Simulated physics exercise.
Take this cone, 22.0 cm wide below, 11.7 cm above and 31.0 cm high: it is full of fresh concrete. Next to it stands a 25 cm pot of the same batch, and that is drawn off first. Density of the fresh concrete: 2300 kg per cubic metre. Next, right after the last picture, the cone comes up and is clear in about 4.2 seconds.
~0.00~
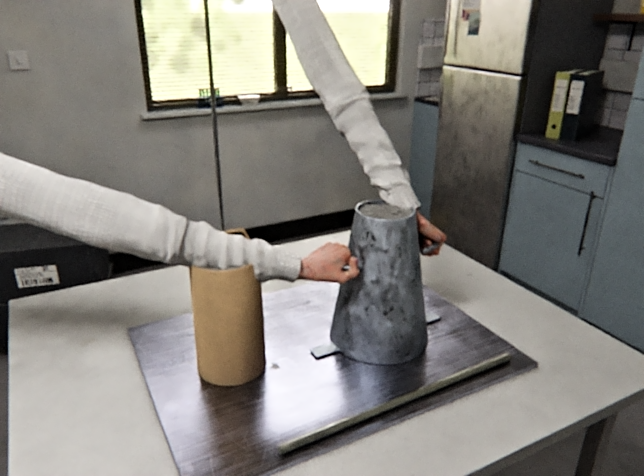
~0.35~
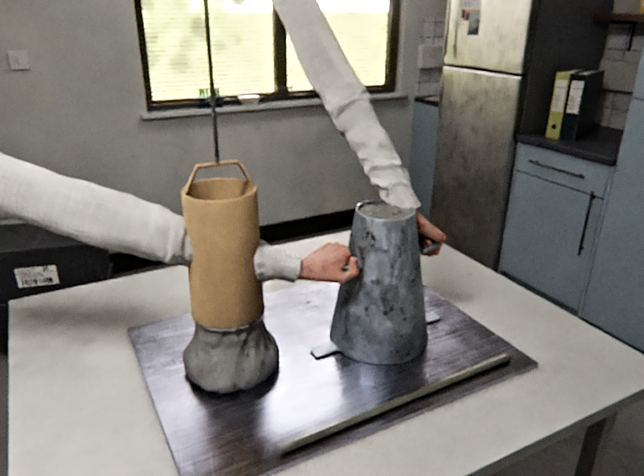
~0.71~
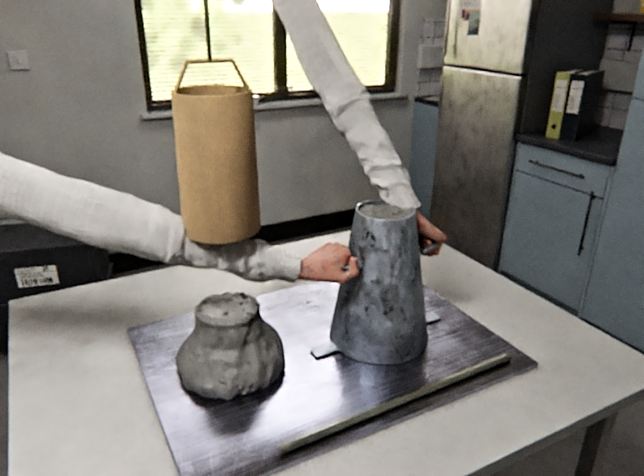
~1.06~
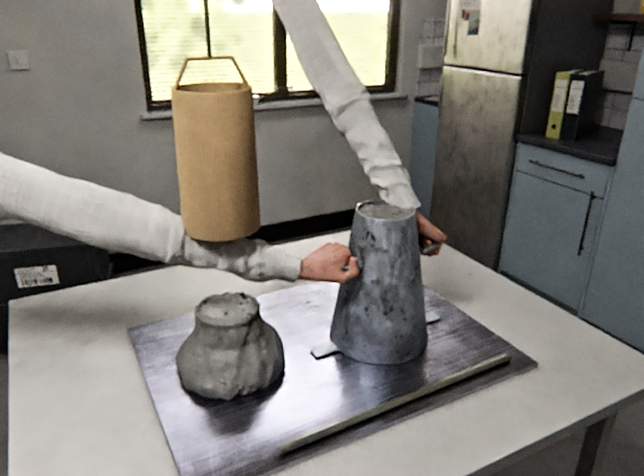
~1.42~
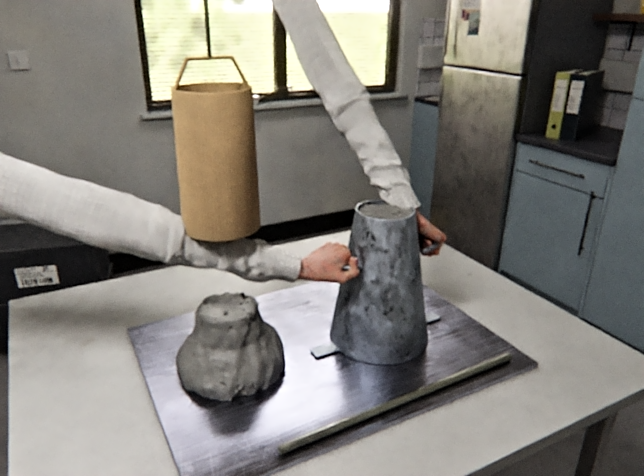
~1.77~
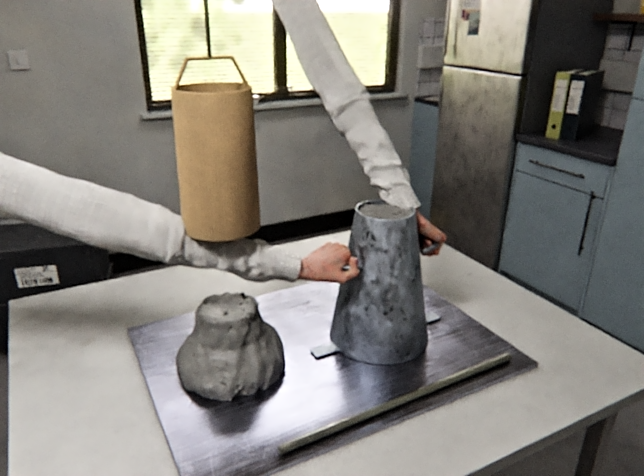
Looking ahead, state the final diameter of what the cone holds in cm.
31 centimetres or thereabouts.
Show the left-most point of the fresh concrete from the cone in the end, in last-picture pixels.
Near (312, 335).
By 2.8 s, the cone is up 7.0 cm; the fresh concrete has come down 8.3 cm to 23 cm and is 28 cm wide.
By 3.9 s, the cone is up 20 cm; the fresh concrete has come down 11 cm to 20 cm and is 31 cm wide.
By 4.9 s, the cone is up 31 cm; the fresh concrete has come down 11 cm to 20 cm and is 31 cm wide.
By 6.2 s, the cone is clear; the fresh concrete has come down 12 cm to 19 cm and is 31 cm wide.
By 6.7 s, at rest, the cone is clear; the fresh concrete has come down 12 cm to 19 cm and is 31 cm wide.
